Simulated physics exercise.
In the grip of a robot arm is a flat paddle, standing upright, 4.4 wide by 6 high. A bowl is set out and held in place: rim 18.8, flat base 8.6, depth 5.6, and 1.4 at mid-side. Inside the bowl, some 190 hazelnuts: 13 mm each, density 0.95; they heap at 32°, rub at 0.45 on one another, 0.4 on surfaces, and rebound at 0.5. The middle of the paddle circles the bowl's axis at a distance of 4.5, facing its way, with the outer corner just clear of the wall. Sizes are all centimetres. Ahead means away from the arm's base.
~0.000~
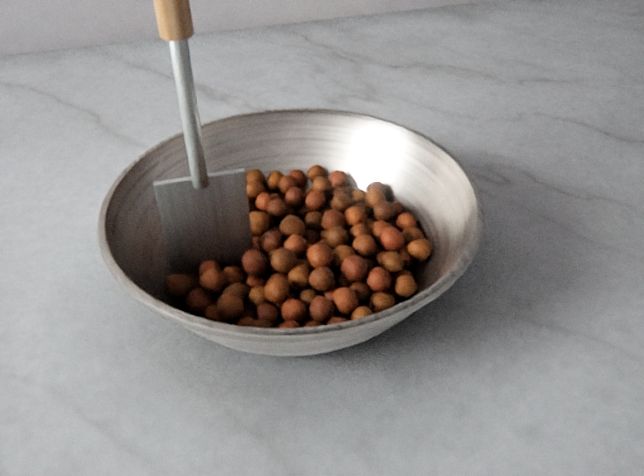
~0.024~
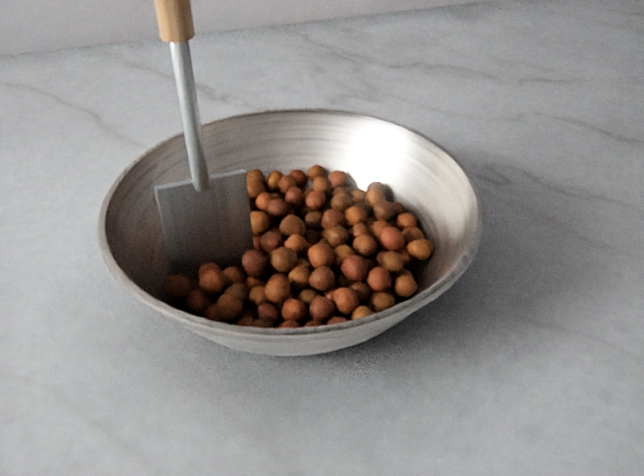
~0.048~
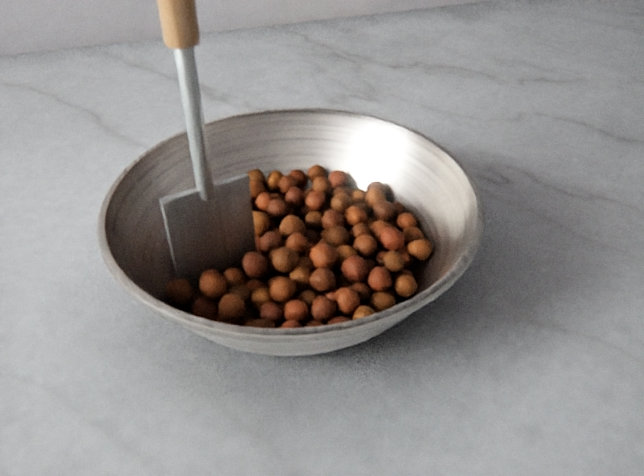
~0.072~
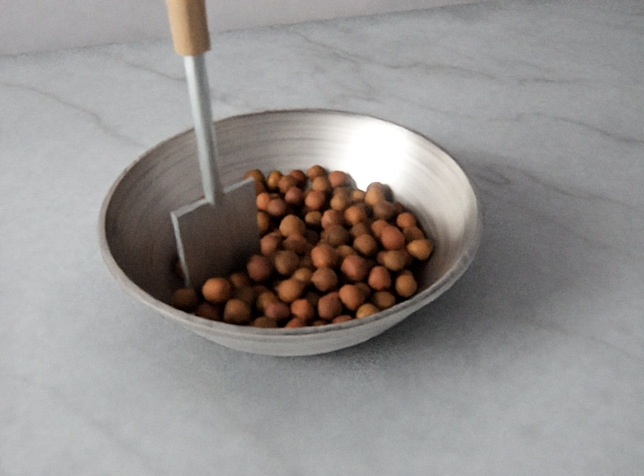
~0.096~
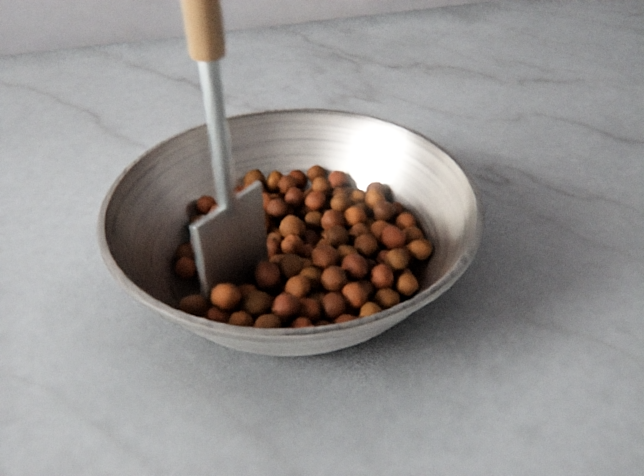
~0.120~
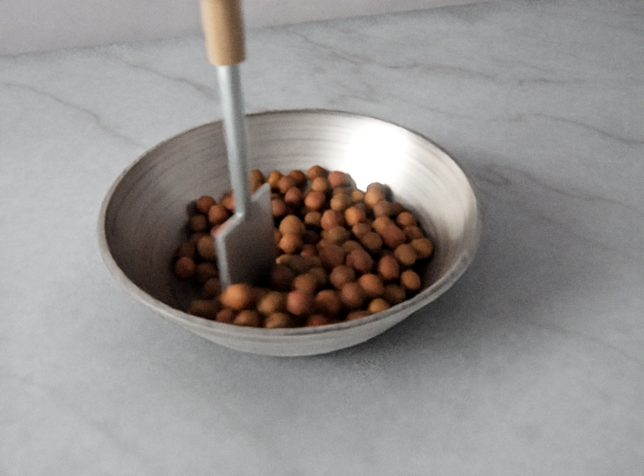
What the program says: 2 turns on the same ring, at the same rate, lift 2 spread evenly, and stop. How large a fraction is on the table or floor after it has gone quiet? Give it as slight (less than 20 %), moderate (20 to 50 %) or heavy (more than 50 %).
It is slight.
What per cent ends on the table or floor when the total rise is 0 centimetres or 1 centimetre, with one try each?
I'd say some 15 per cent, and some 15 per cent.
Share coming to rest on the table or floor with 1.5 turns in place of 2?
I'd reckon near 5 per cent.
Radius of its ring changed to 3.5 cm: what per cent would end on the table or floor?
Roughly 0 percent, I'd expect.
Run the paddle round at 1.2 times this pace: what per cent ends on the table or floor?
Roughly 10 per cent.
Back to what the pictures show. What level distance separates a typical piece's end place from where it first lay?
My guess is close to 8 centimetres.
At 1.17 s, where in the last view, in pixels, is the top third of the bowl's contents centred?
About (346, 215).
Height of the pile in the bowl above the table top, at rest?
About 5.0 centimetres.
After 0.64 s, 314° round, highest piece 7 above the table; 180 in the bowl, 6 on the table or floor, 3 in flight or on the tool.
After 1.17 s, 218° round, highest piece 7 above the table; 176 in the bowl, 13 on the table or floor.
After 1.63 s, 0° round, highest piece 5 above the table; 175 in the bowl, 14 on the table or floor.
After 2.33 s, 0° round, highest piece 5 above the table; 175 in the bowl, 14 on the table or floor.
In the end, 175 in the bowl, 14 on the table or floor. That is 7 % on the table or floor.
